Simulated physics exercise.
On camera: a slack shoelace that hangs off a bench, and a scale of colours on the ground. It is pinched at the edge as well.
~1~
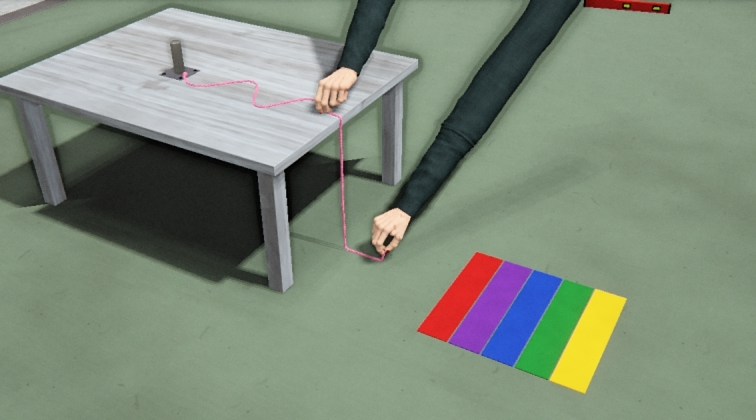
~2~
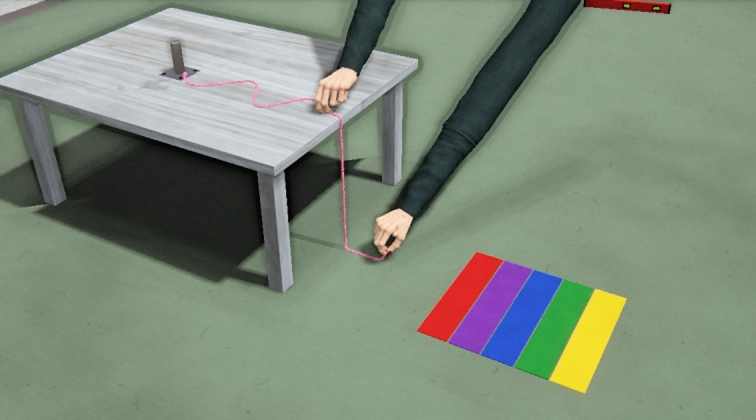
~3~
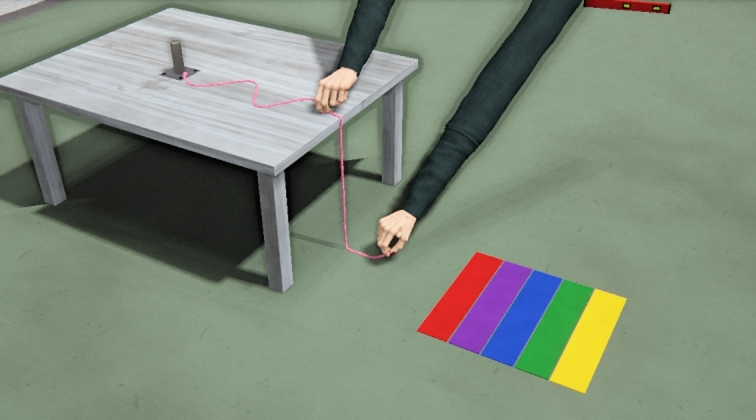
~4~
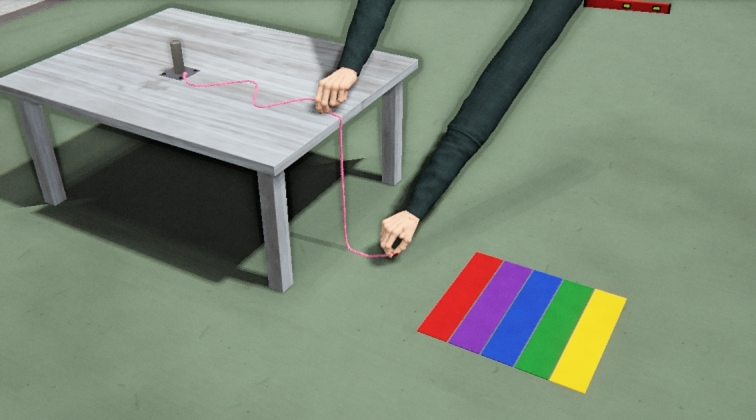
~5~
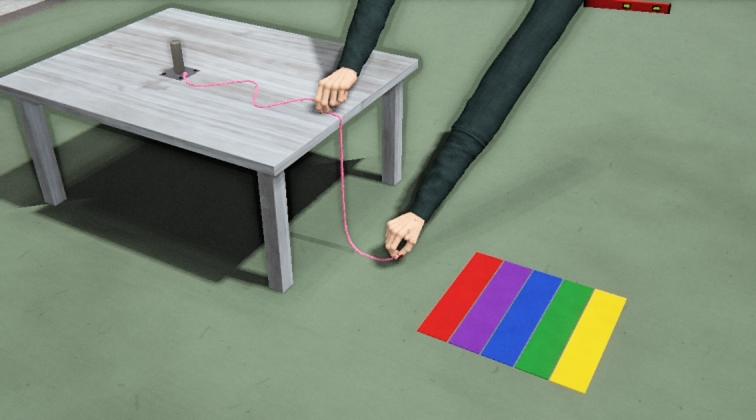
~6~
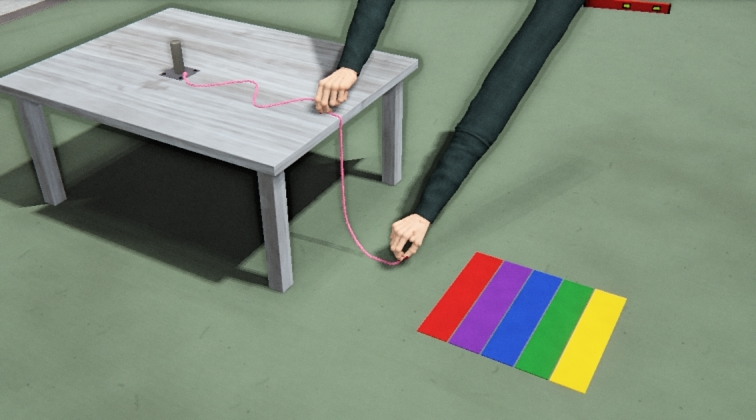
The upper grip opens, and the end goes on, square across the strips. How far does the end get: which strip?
The green one.
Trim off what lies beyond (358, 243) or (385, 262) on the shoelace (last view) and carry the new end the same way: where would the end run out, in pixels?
About (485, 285) and (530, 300).
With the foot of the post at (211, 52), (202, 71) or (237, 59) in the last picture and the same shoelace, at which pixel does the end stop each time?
In that order: (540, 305), (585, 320) and (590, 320).
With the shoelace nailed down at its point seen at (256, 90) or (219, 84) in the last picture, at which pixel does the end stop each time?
In that order: (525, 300) and (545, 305).
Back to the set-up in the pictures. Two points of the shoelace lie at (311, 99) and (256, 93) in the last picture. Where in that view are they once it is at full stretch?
The first at (354, 129), the second at (281, 100).
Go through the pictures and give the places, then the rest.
In the first frame, end (384, 251); red (443, 320); purple (474, 331); blue (507, 343); green (541, 356); yellow (576, 368).
In the second frame, end (386, 252); shoelace through (193, 85) (257, 86) (281, 104) (332, 115) (343, 175) (345, 236).
In the third frame, end (389, 253).
In the fourth frame, end (392, 254); shoelace through (193, 85) (257, 86) (281, 104) (332, 115) (342, 175) (346, 236).
In the fifth frame, end (398, 256).
In the sixth frame, end (403, 258); shoelace through (193, 85) (257, 86) (281, 104) (332, 115) (342, 175) (354, 238).
Early on, end near (506, 292); over purple.
Midway, end near (541, 304); over blue.
At the end of the slack, end near (563, 311); over green. It halts on the green strip.
